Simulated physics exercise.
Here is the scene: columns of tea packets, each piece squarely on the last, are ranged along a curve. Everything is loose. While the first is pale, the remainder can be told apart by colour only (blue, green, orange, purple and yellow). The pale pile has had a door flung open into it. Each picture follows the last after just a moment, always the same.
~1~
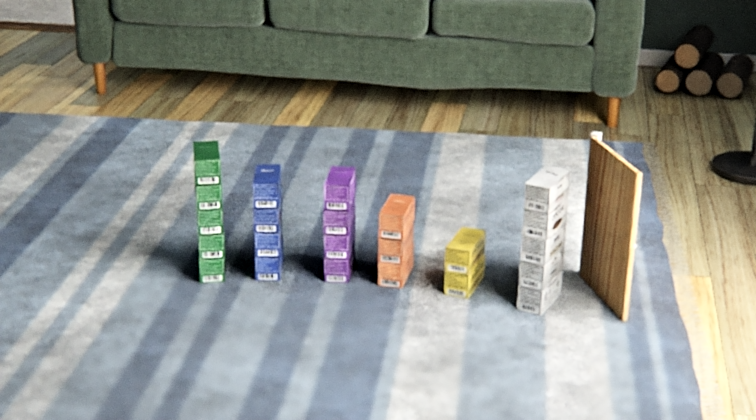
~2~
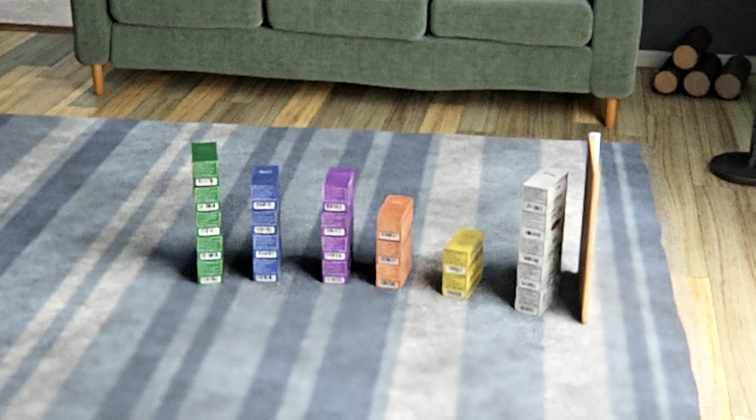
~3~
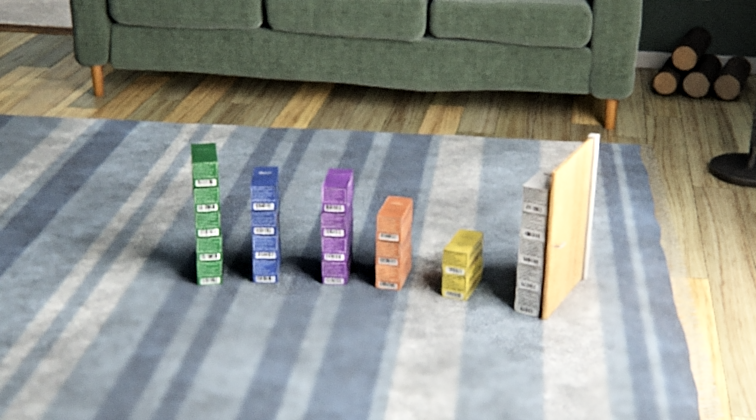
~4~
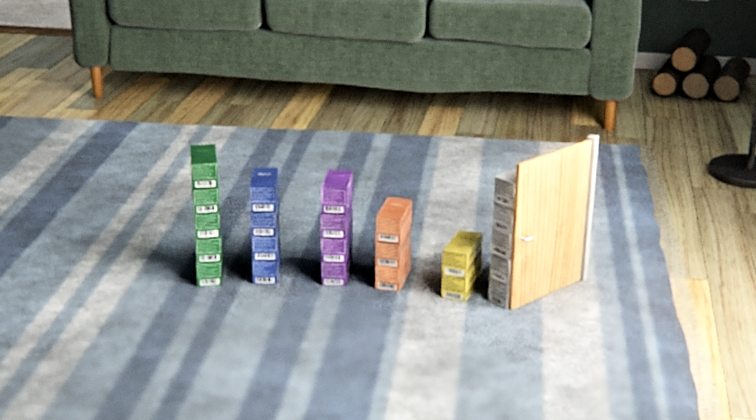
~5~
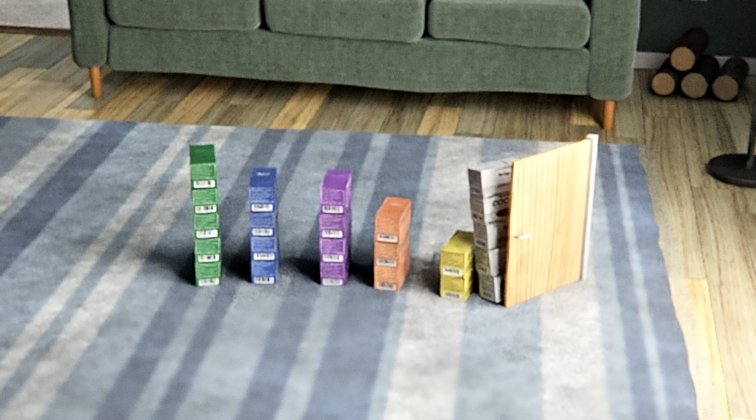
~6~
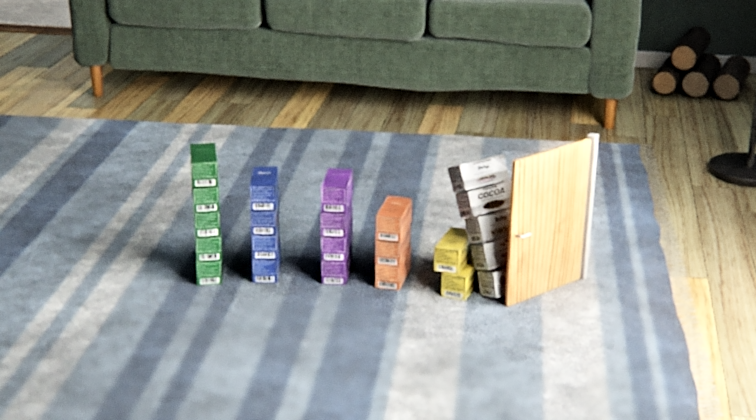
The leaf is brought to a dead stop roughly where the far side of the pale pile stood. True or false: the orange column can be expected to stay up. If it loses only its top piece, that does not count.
True.
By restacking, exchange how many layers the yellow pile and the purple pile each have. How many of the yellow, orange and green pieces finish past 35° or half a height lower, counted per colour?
It comes to yellow 4, then orange 3, then green 0.
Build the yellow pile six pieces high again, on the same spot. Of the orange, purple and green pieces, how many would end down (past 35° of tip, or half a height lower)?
Per pile, orange = 3, purple = 3, green = 5.
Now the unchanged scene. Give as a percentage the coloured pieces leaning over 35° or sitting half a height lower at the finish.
Close to 5 %.
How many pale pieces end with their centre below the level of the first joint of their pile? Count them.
Altogether it is 2.
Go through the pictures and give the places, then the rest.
In the first picture (pixels give the middle of a visible side), door edge (637, 205) swinging in; top orange packet (391, 227); top green packet (208, 172); none of the others has stirred.
The second picture shows door edge (594, 207) swinging in; top orange packet (389, 228).
The third picture shows door edge (552, 203) swinging in; top orange packet (389, 229).
The fourth picture shows door edge (516, 195) past square; top orange packet (388, 230).
The fifth picture shows door edge (511, 193) past square, top of the pale pile leaning a little; top orange packet (387, 230); none of the others has stirred.
The sixth picture shows door edge (512, 191) past square, top of the pale pile leaning clearly; top orange packet (388, 229); top yellow packet (446, 261) a little from its place; one has shifted.
Shortly afterwards, 4 of the pale pile down; none of the 3 orange packets down (0 of 18 in all colours); top orange packet unmoved; top yellow packet tilted clearly.
Next, 4 of the pale pile down; none of the 3 orange packets down (1 of 18 in all colours); top orange packet unmoved; top yellow packet on its side.
In the end, 4 of the pale pile down; none of the 3 orange packets down (1 of 18 in all colours); top orange packet unmoved; top yellow packet on its side. From the last view, middles, top orange packet near (394, 219), top yellow packet near (419, 271).
